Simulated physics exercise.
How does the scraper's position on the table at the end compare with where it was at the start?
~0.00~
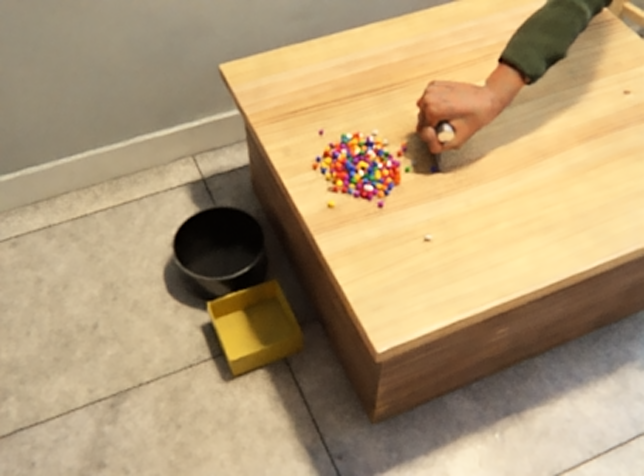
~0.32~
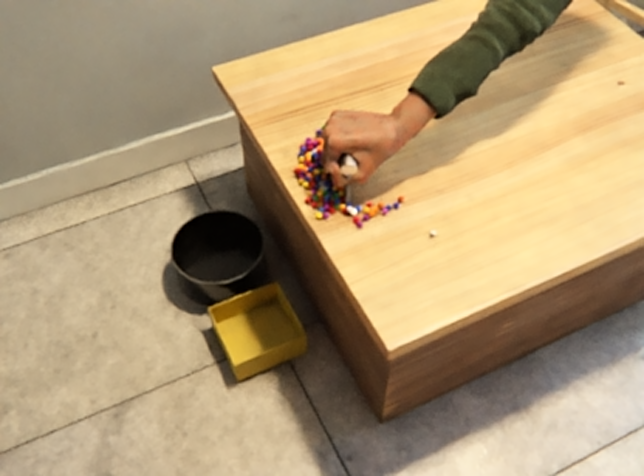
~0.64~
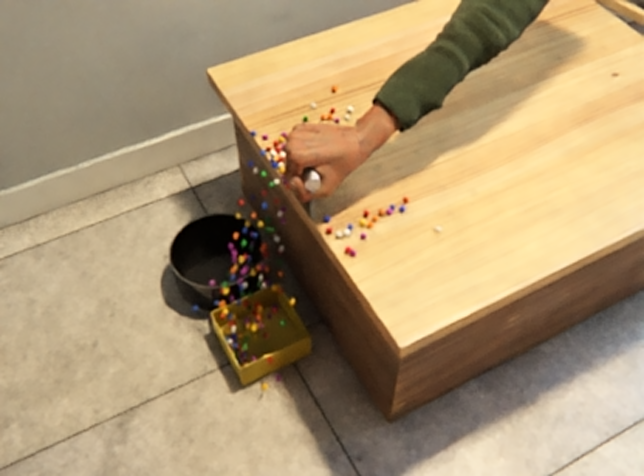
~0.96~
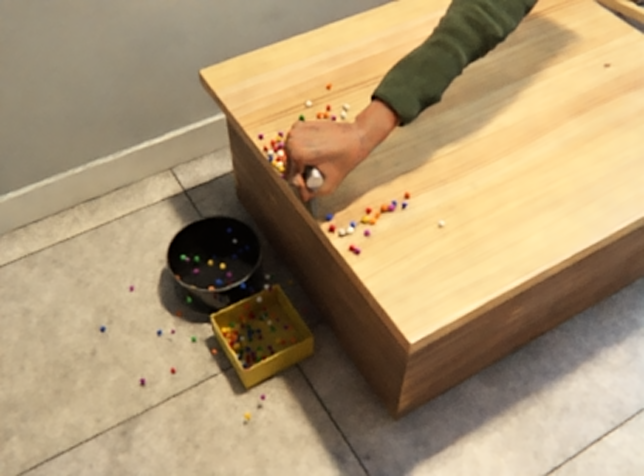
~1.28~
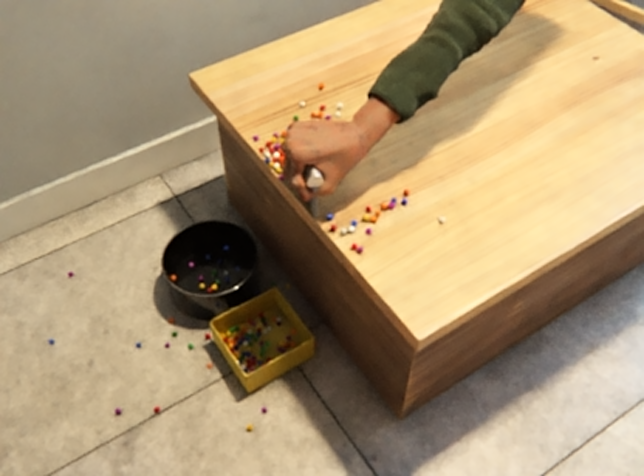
At the start the scraper was further in on the tabletop, to the right of the bead pile. By the end it was further left and a little lower in view, at the table's left edge above the containers.
